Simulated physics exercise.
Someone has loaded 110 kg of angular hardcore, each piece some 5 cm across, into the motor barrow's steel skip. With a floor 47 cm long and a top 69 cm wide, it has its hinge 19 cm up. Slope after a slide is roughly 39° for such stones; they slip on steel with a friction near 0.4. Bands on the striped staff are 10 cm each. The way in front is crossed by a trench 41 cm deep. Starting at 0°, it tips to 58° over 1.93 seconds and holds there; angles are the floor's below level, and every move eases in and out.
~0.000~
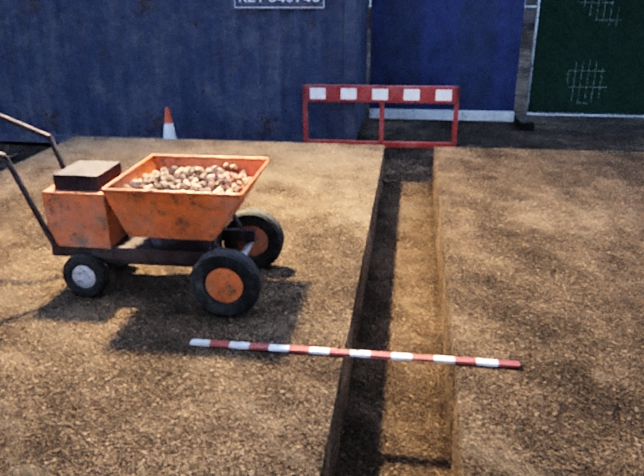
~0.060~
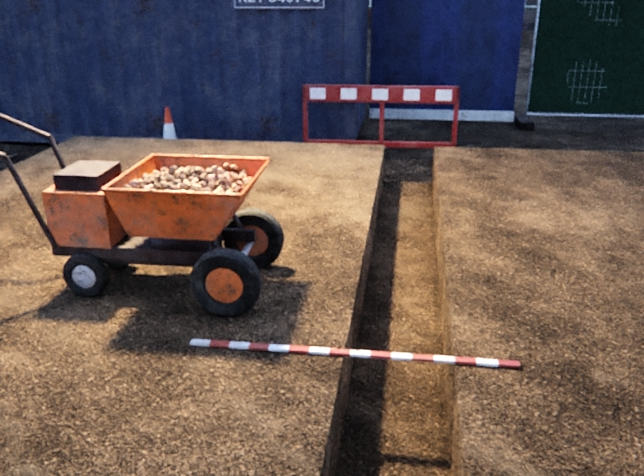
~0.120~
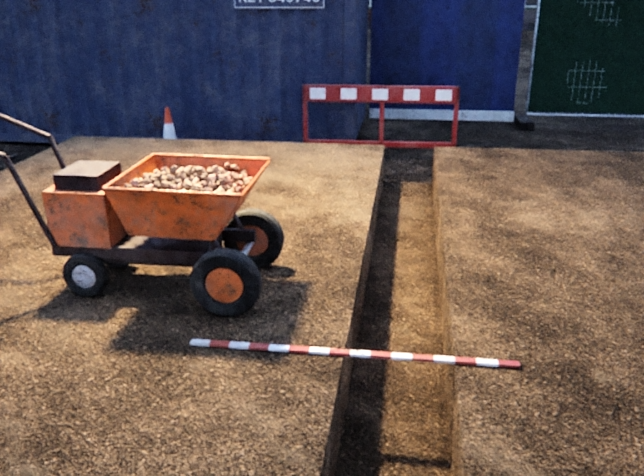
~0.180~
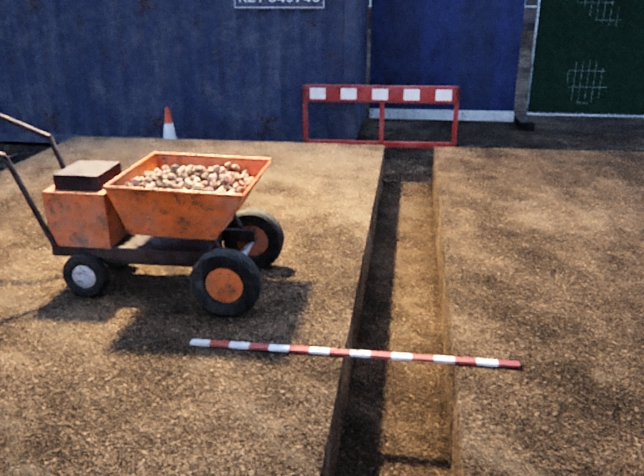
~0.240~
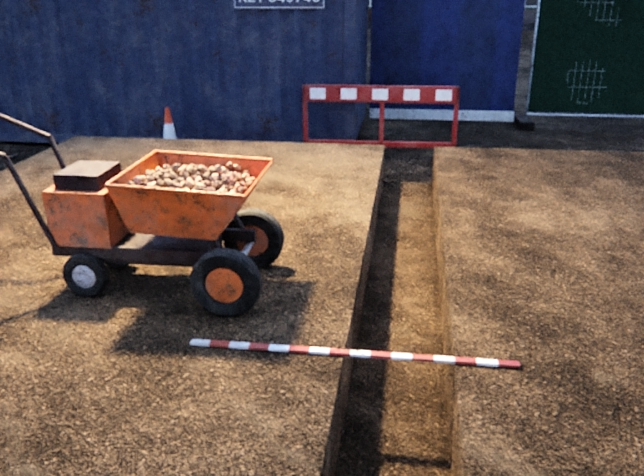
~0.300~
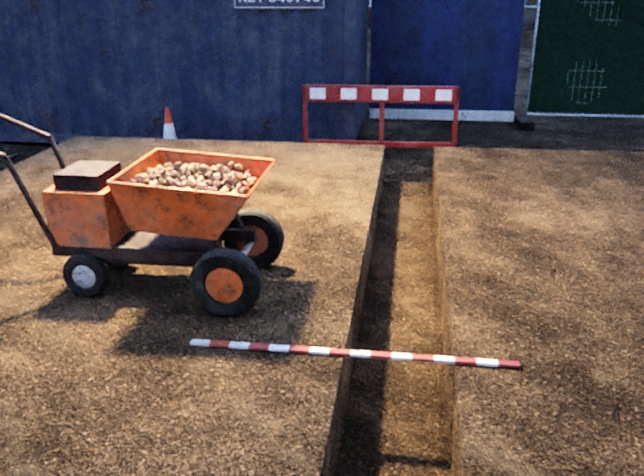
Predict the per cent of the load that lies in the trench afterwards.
7 per cent.
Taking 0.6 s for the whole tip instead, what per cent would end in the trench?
Something close to 30 per cent.
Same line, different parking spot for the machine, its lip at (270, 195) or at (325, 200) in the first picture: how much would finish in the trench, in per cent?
10 % and 10 %.
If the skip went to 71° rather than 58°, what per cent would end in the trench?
I'd expect around 50 in a hundred.
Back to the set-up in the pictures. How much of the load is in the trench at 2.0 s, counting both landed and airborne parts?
At that moment: Approx. 0 %.
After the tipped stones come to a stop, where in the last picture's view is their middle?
Around (355, 322).
After 1.5 s the floor is at 49°; 100 % in the skip; the foremost stones are at (307, 214).
After 2.0 s the floor is at 58°; 98 % in the skip, 2 % short of the trench; the foremost stones are at (347, 275).
After 2.4 s the floor is at 58°; 94 % in the skip, 5 % short of the trench, 1 % in the trench; the foremost stones are at (379, 315).
After 4.3 s the floor is at 58°; 86 % in the skip, 7 % short of the trench, 7 % in the trench; the foremost stones are at (434, 362).
